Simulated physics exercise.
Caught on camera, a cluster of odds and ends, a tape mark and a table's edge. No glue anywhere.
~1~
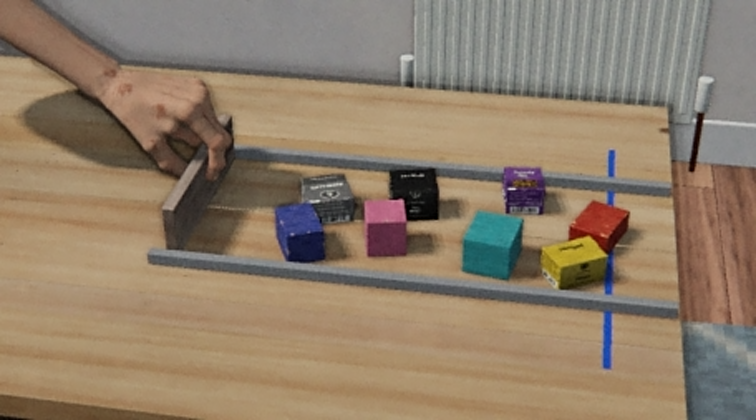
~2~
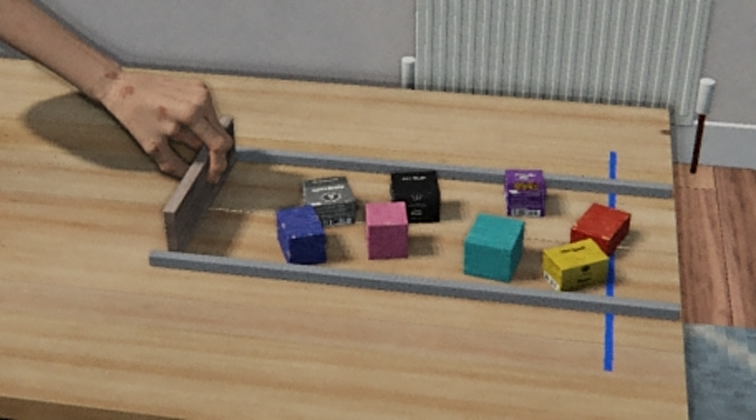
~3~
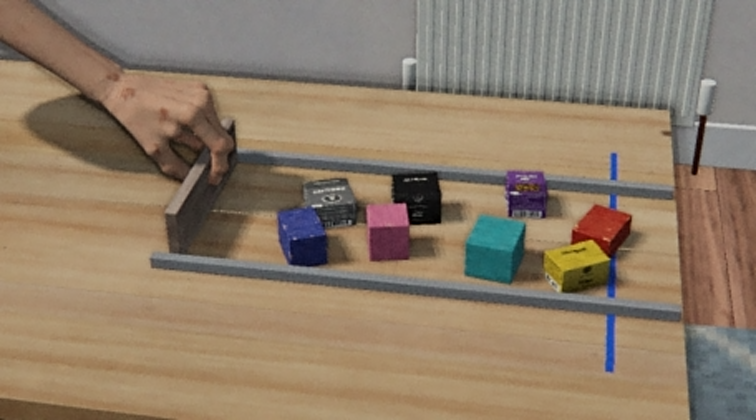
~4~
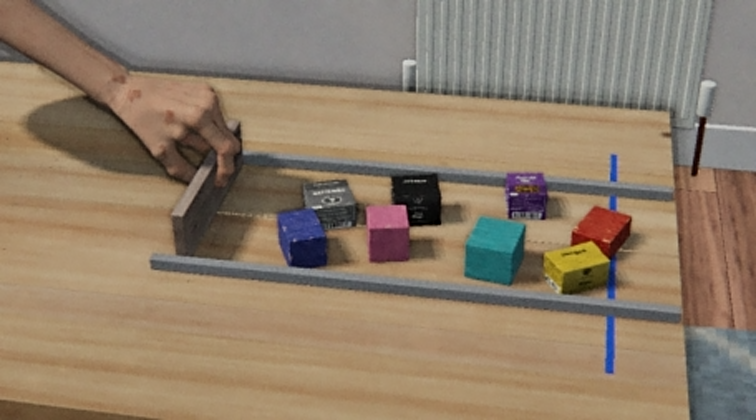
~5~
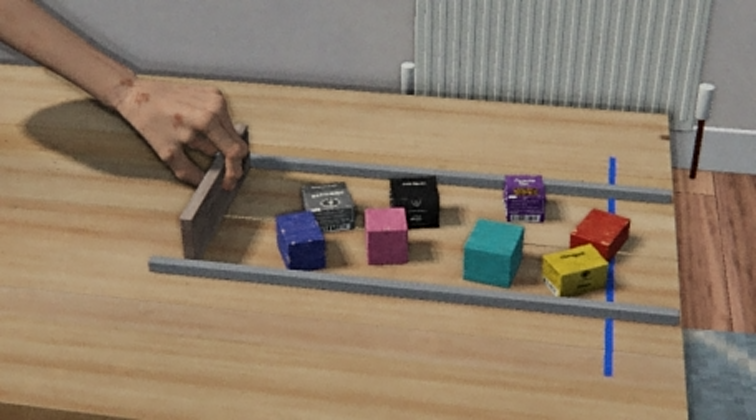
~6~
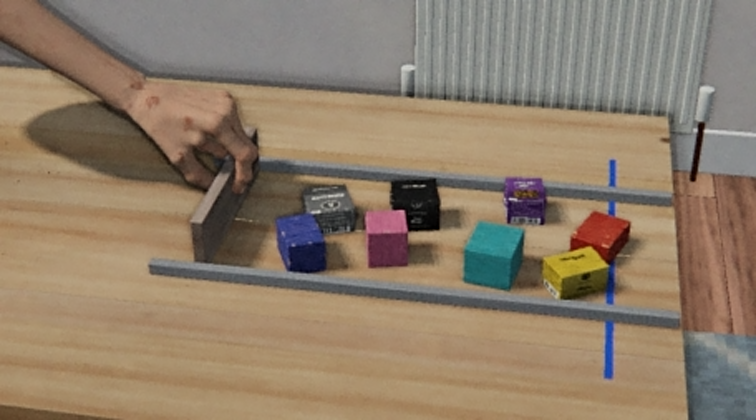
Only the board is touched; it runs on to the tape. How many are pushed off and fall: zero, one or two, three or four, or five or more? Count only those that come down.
Here the number that fall off is three or four.
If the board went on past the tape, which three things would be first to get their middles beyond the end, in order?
Earliest first: The yellow box, the red block, the turquoise block.
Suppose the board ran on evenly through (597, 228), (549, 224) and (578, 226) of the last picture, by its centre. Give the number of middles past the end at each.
Place by place, 3, 1 and 3.
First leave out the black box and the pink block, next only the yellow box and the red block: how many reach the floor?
Fallen: 2, and 2 in the other try.
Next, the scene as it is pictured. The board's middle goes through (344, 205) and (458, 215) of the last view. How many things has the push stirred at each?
By then 4, and 7.
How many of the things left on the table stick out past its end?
It comes to 1.
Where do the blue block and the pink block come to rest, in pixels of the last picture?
The blue block at (631, 281), the pink block at (674, 267).
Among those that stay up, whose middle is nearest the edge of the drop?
That is the pink block.
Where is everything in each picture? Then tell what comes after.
In the first picture, red block (599, 228); yellow box (574, 264); purple box (523, 191); board (201, 182); tape (610, 244).
In the second picture, yellow box (575, 267); blue block (301, 236).
In the third picture, purple box (526, 194); board (204, 186).
In the fourth picture, red block (601, 234); black box (416, 200).
In the fifth picture, yellow box (575, 272); turquoise block (494, 253).
In the sixth picture, red block (600, 239); yellow box (575, 275); purple box (524, 201); board (228, 194); tape (611, 254).
Soon after, none off yet; red block at rest near (600, 239); yellow box at rest near (575, 275); purple box at rest near (524, 201).
After that, none off yet; red block at rest near (600, 239); yellow box displaced a little near (605, 279); purple box displaced about its own width near (555, 199).
And then, none off yet; red block displaced about its own width near (672, 243); yellow box tilting well over near (717, 333); purple box displaced about its own width near (580, 197).
In the end, the number that fall off is three or four; gone, black box, turquoise block, yellow box and red block.
